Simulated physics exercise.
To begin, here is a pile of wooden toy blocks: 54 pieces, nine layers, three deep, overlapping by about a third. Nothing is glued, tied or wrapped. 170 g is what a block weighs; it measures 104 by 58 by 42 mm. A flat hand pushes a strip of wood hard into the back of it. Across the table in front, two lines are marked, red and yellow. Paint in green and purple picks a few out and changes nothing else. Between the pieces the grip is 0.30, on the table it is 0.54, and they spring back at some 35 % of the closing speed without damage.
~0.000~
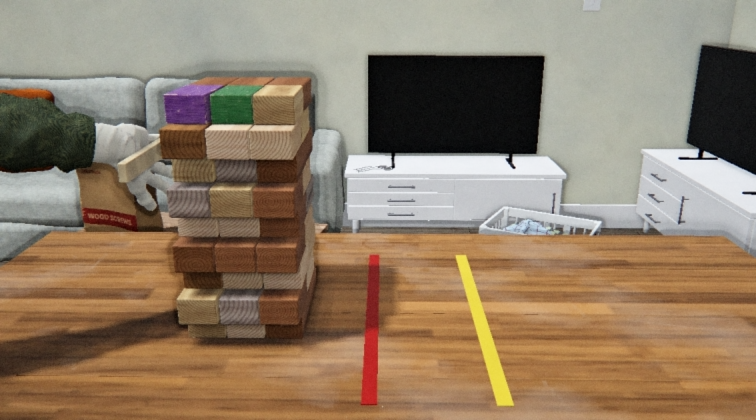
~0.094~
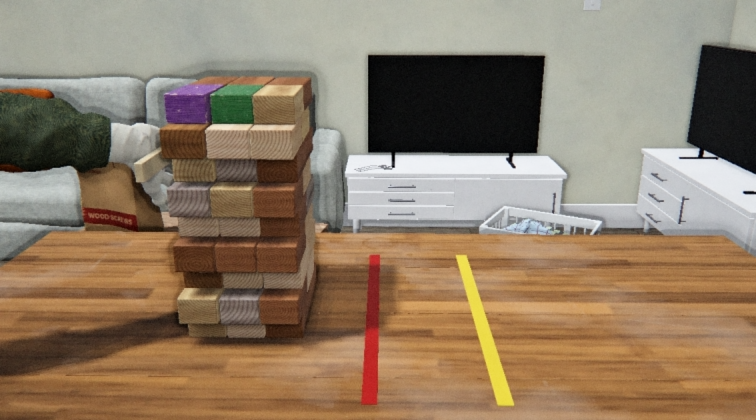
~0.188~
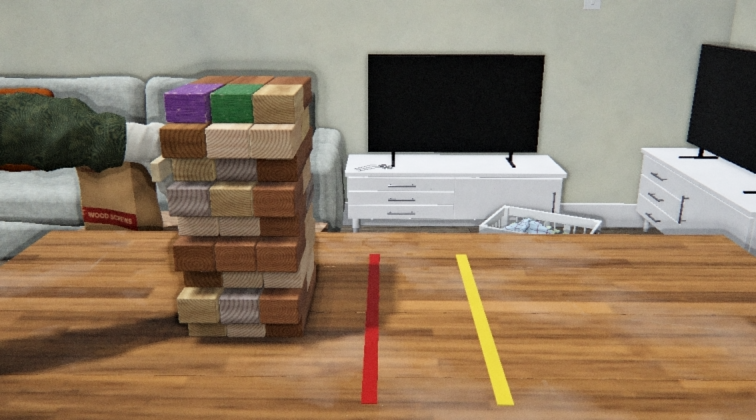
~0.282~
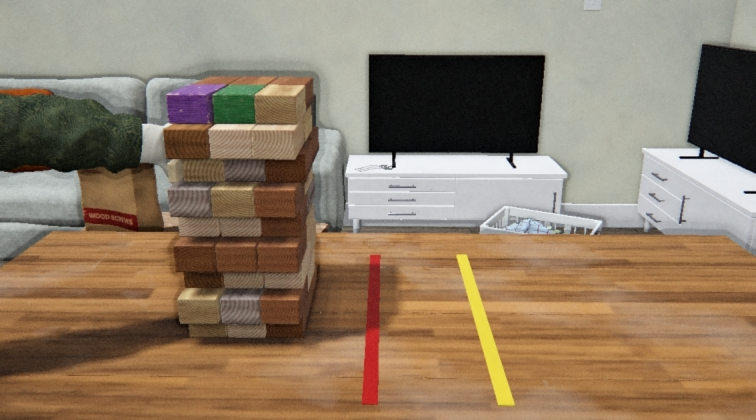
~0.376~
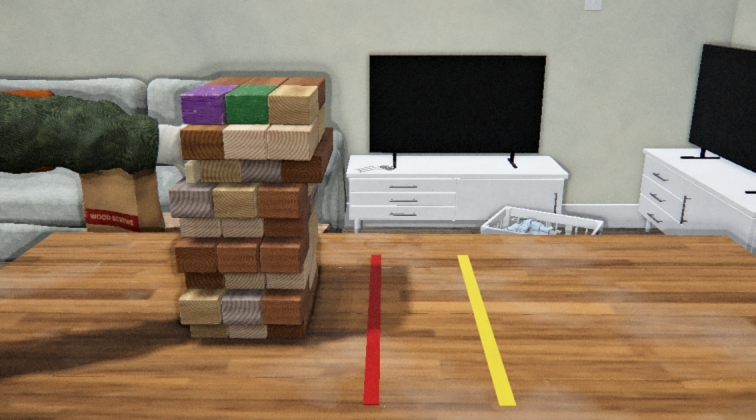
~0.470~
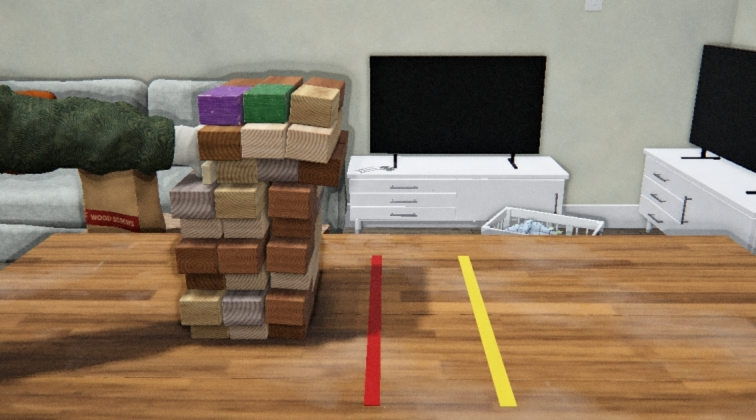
A gloved hand pushing a wooden strip into a stack of wooden blocks on a table, the upper layers shifting right.
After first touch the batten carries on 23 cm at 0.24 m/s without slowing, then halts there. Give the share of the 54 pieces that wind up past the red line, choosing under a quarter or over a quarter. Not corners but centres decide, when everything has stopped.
I would say more than a quarter of them.
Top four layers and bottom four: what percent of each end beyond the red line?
From above it's 90%, from below it's 20%.
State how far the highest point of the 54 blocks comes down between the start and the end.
Around 13 centimetres.
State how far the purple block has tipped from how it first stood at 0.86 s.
Around 25° from its start.
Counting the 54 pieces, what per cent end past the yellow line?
About 30 per cent.
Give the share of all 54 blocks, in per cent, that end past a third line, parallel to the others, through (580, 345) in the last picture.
Roughly 15 percent.
Around 0.64 s, 2 of the 54 blocks past the red line; green block tipped 5°; purple block displaced 9 cm.
Around 0.86 s, 8 of the 54 blocks past the red line; purple block tipped 27°, 21 mm lower; green block tipped 22°.
Around 1.04 s, 23 of the 54 blocks past the red line; purple block tipped 48°, 18 cm lower; green block tipped 38°, 14 cm lower.
Around 1.62 s, 27 of the 54 blocks past the red line; green block on its side; purple block on its side.
Finally (2.4 s), 27 of the 54 blocks past the red line; purple block upside down; green block tipped 22°, 1.07 m lower. That is 50 per cent. Seen by the last camera, middles, purple block near (522, 396).
